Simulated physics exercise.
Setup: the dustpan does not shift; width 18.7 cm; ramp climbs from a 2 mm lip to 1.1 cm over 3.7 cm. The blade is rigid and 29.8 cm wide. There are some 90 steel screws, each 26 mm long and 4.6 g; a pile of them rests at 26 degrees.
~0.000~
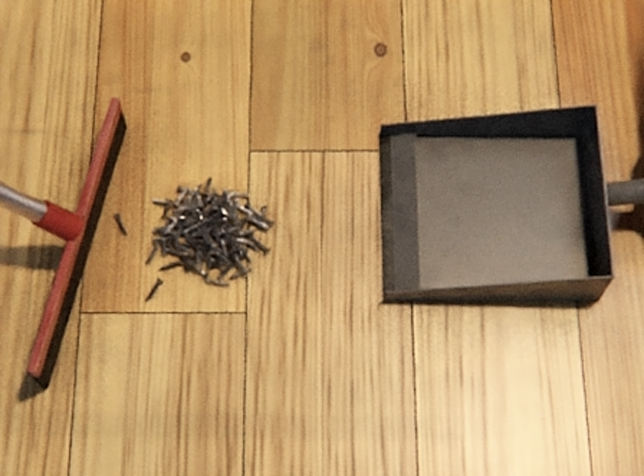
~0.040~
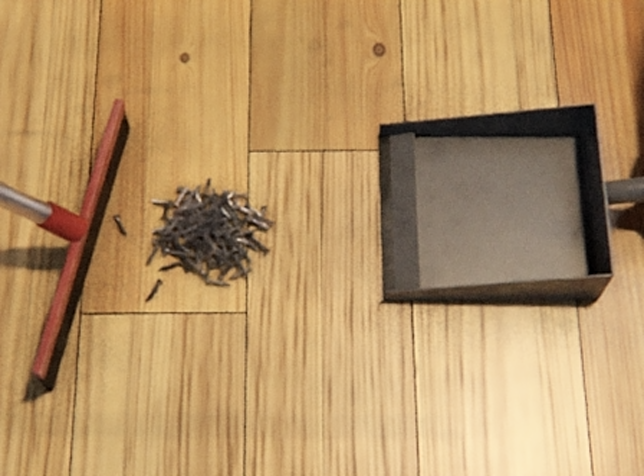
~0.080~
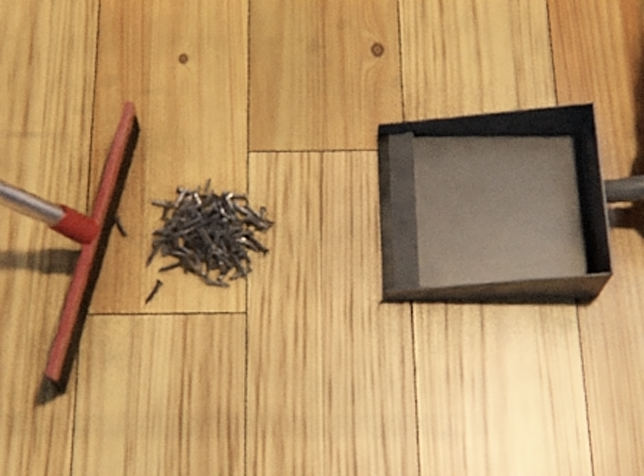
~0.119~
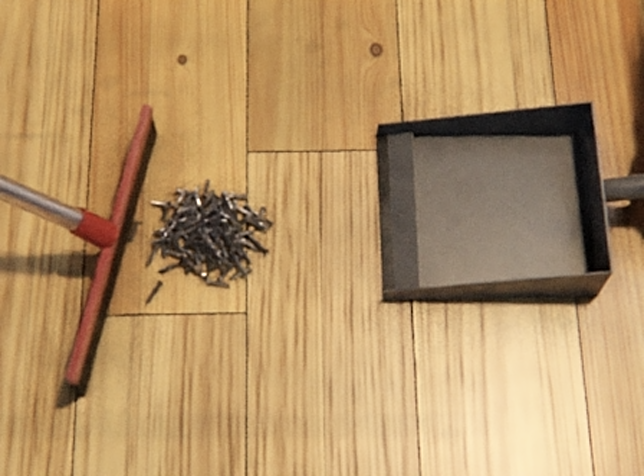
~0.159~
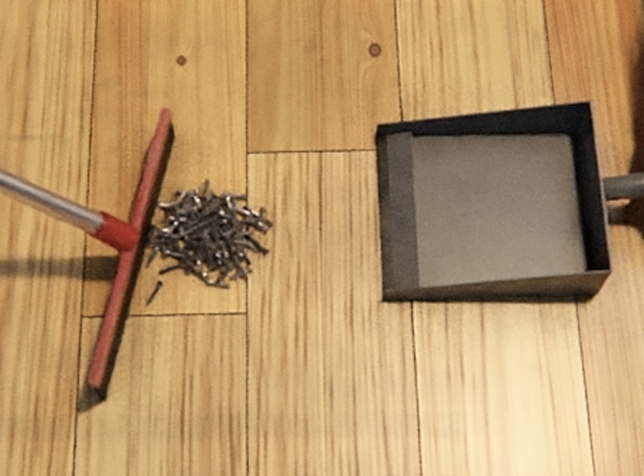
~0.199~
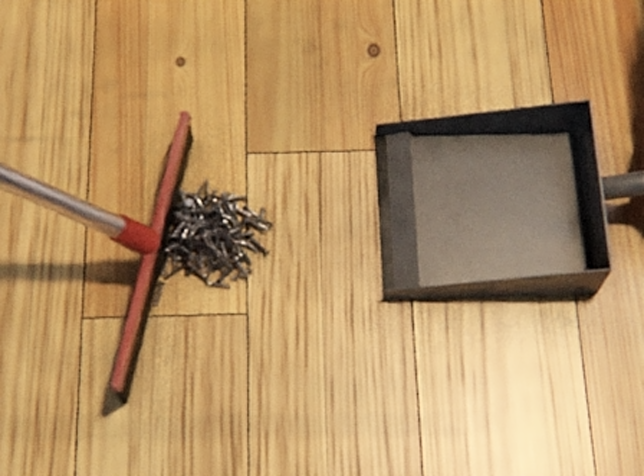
A red blade on a metal handle slid rightward across a wooden floor, met a small heap of dark screws and began nudging its near edge, while a gray dustpan sat still on the right.
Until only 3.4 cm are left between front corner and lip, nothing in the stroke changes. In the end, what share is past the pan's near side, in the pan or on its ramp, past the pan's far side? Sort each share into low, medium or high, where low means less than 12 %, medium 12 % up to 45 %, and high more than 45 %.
Shares - near side: Medium, pan: Low, far side: Low.
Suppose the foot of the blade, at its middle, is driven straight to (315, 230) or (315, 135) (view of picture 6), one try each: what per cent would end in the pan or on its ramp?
About 5 and 0 per cent.
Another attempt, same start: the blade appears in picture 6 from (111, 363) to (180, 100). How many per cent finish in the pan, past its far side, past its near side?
Pan 0; far 0; near 5.
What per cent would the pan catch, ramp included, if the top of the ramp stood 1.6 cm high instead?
It would be near 5 per cent.
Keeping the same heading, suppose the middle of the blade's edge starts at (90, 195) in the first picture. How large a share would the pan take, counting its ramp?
I'd put it at around 5 per cent.
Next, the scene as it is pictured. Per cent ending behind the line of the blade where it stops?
Around 0 in a hundred.
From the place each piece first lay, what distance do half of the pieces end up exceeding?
Somewhere around 16 centimetres.
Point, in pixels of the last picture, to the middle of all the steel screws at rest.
Approximately (360, 255) in the last picture.
After 0.37 s, middle of the blade 14 cm from the lip; 0 % over the lip, far side 0 %, near side 5 %.
After 0.48 s, middle of the blade 9 cm from the lip; 0 % over the lip, far side 0 %, near side 15 %.
Then, at 0.73 s, middle of the blade 7 cm from the lip; 5 % over the lip, far side 0 %, near side 15 %.
At rest (1.5 s), near side 15 %, pan 5 %, far side 0 %, in front of the lip or behind the blade 80 %.
